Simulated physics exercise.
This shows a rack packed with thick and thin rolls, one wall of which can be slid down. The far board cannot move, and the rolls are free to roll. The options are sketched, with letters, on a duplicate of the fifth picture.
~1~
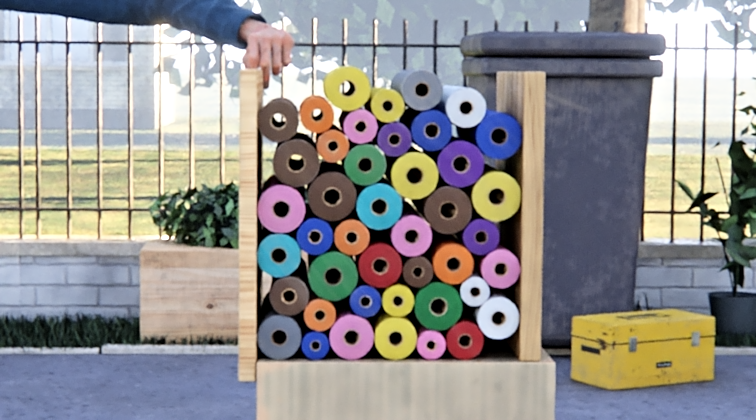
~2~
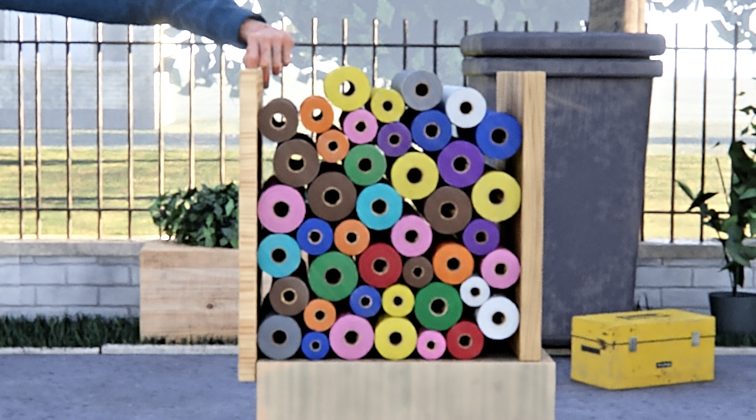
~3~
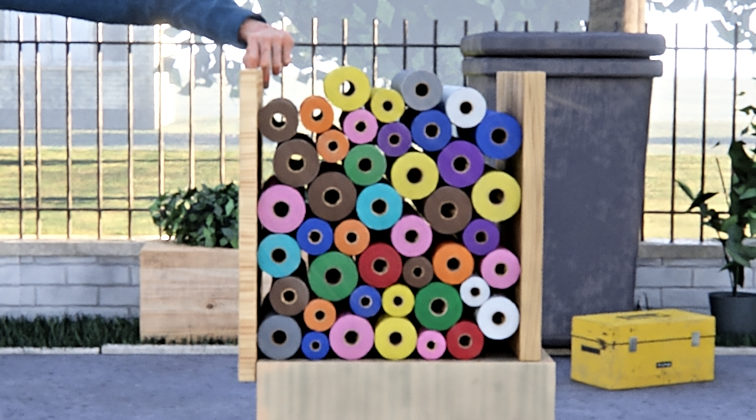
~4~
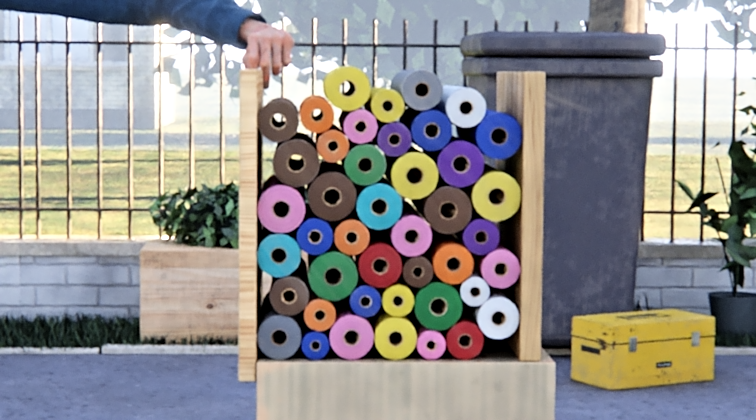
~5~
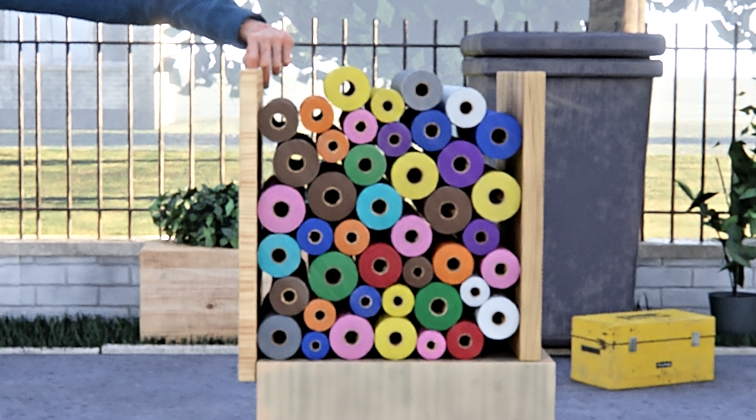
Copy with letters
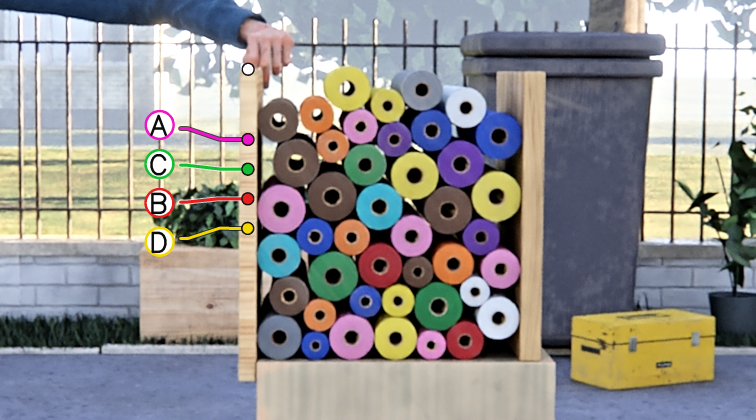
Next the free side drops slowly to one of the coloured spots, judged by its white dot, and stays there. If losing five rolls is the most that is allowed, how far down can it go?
The answer is mark D.
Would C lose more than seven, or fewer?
It loses fewer than seven.
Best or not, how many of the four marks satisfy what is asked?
The number is four.
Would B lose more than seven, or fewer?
Fewer than seven.
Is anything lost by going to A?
No.
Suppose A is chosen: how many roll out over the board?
With A, none.
On the marked copy, A at (248, 140); B at (248, 199); C at (248, 169); D at (248, 228); the white dot at (248, 69).
Following D. Soon after the start, top of the board (257, 139).
Later, top of the board (257, 217).
In the end, top of the board (257, 228), one out over the board.
As for the rest, A none out over the board; B one out over the board; C one out over the board.
